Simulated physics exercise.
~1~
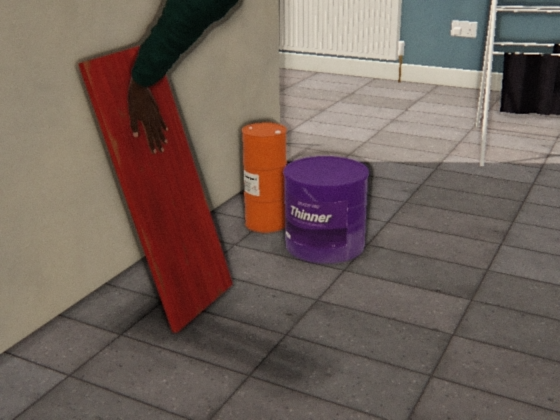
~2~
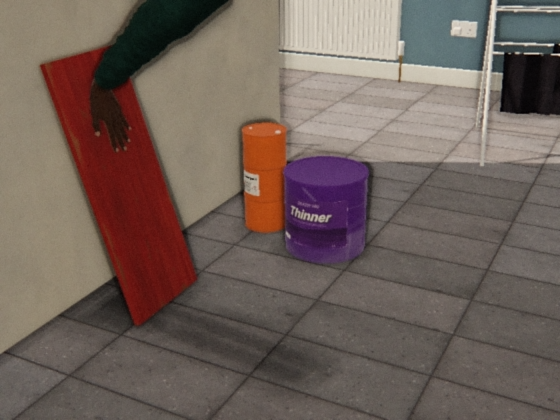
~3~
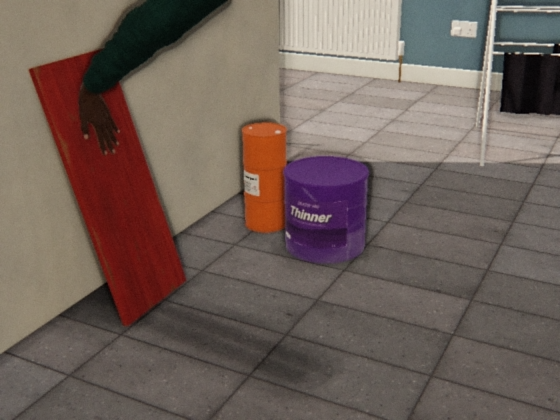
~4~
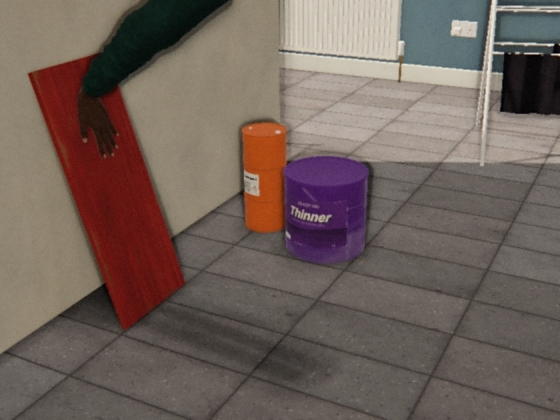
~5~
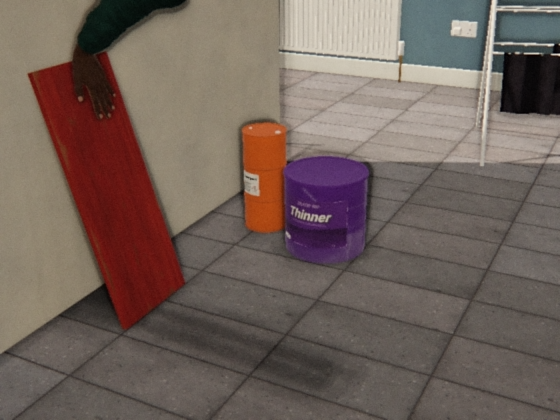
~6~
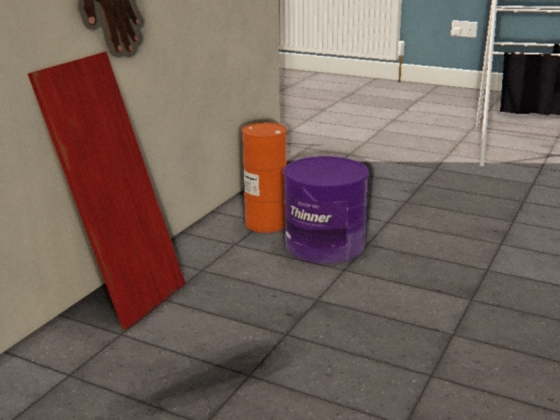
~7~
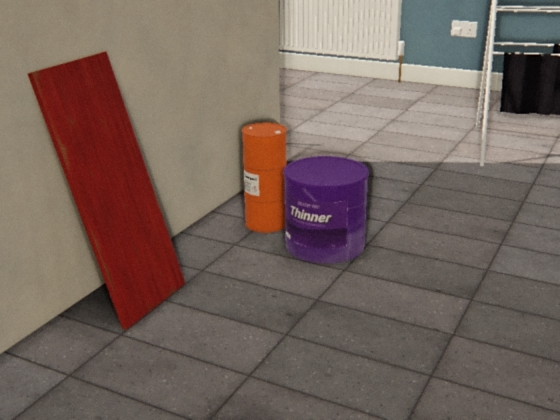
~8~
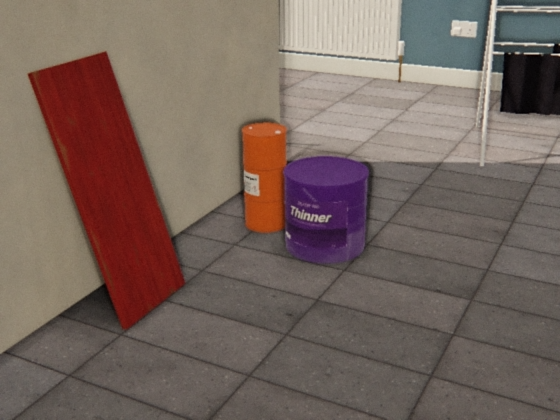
To begin with, a hand in a dark green sleeve holds a tall red board that leans near a pale wall, with an orange canister and a purple pail labelled "Thinner" standing on the grey tiled floor to its right. The hand moves the board a short way left, and it settles at a slant against the wall. The arm shifts while the board stays put, then the hand lets go, draws back upward and leaves the view. The board's foot does not slip. At the end the board is still leaning, and the canister and pail stand where they were.
